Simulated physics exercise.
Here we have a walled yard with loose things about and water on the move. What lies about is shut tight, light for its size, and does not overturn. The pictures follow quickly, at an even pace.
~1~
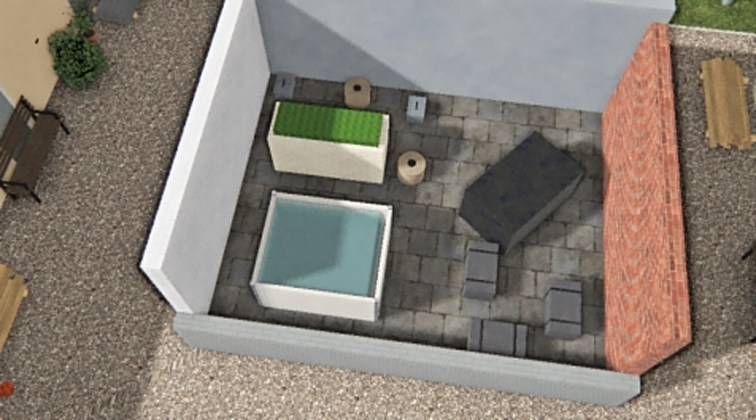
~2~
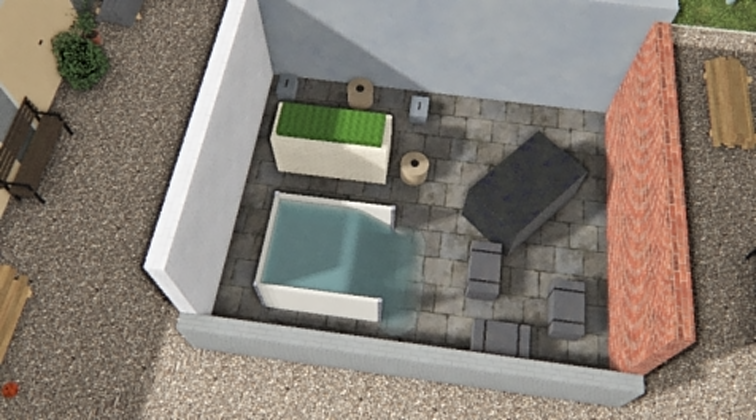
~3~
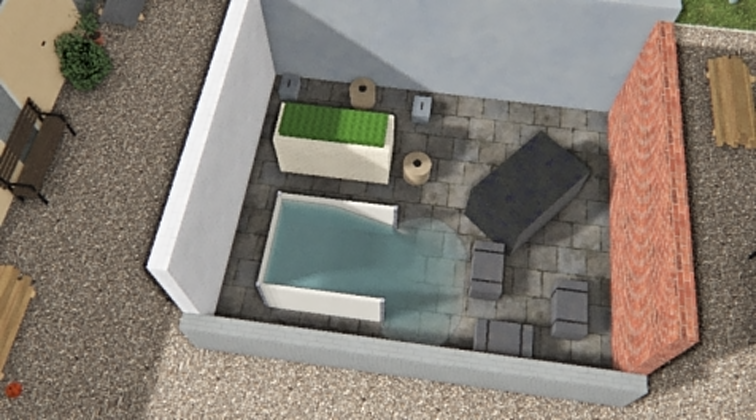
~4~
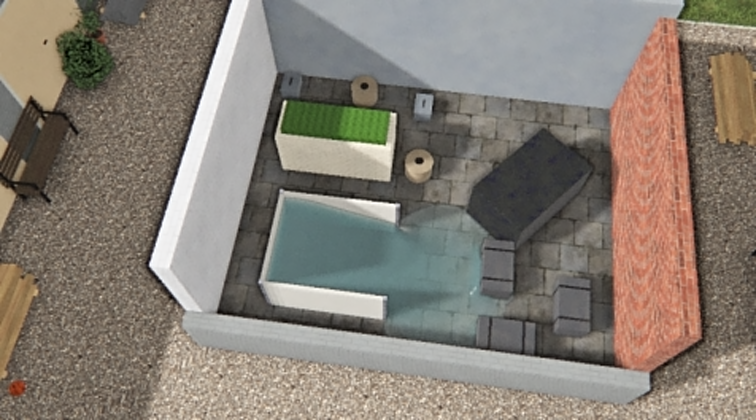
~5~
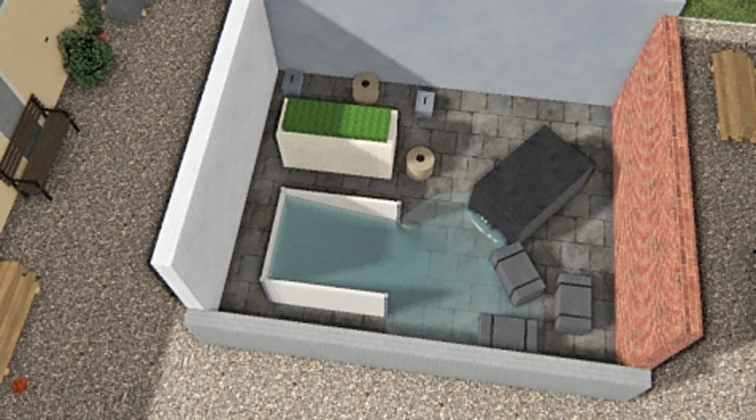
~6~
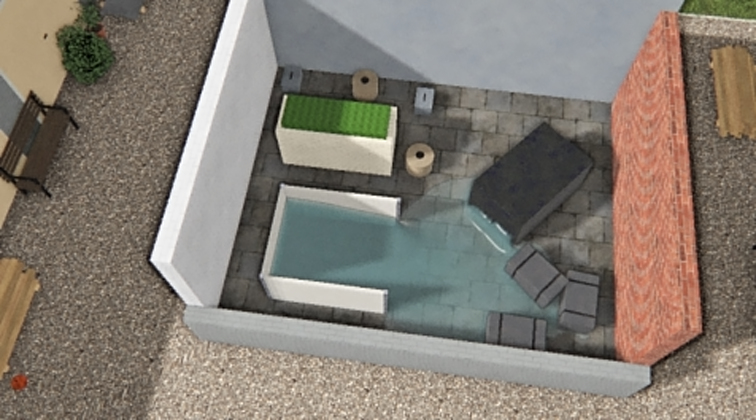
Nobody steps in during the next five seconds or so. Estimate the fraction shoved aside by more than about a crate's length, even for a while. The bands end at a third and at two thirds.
That comes to from one to two thirds.
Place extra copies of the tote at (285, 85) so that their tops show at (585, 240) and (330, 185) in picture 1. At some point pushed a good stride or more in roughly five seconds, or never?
As listed: Swept aside, under that.
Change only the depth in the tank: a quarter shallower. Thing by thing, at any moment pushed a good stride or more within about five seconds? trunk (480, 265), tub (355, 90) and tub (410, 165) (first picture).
In turn: Swept aside, less than that, short of that.
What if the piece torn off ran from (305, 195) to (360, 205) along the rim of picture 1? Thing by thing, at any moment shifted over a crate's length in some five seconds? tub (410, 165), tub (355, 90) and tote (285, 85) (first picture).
As listed: Moved that far, never so far, that far or more.
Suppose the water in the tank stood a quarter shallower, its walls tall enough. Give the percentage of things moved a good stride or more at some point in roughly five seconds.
I make it 40 per cent.
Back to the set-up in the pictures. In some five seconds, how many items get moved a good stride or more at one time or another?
The number is 4.
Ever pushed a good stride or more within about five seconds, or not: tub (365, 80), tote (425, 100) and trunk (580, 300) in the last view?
In turn: Less than that, moved that far, that far or more.
A moment on, 2 of 7 are well off their spots; 2 afloat.
Next, 3 of 7 are well off their spots; 3 afloat.
Later, 3 of 7 are well off their spots; 3 afloat.
In the end, 3 of 7 are well off their spots, and 4 have been at some point; 3 afloat.
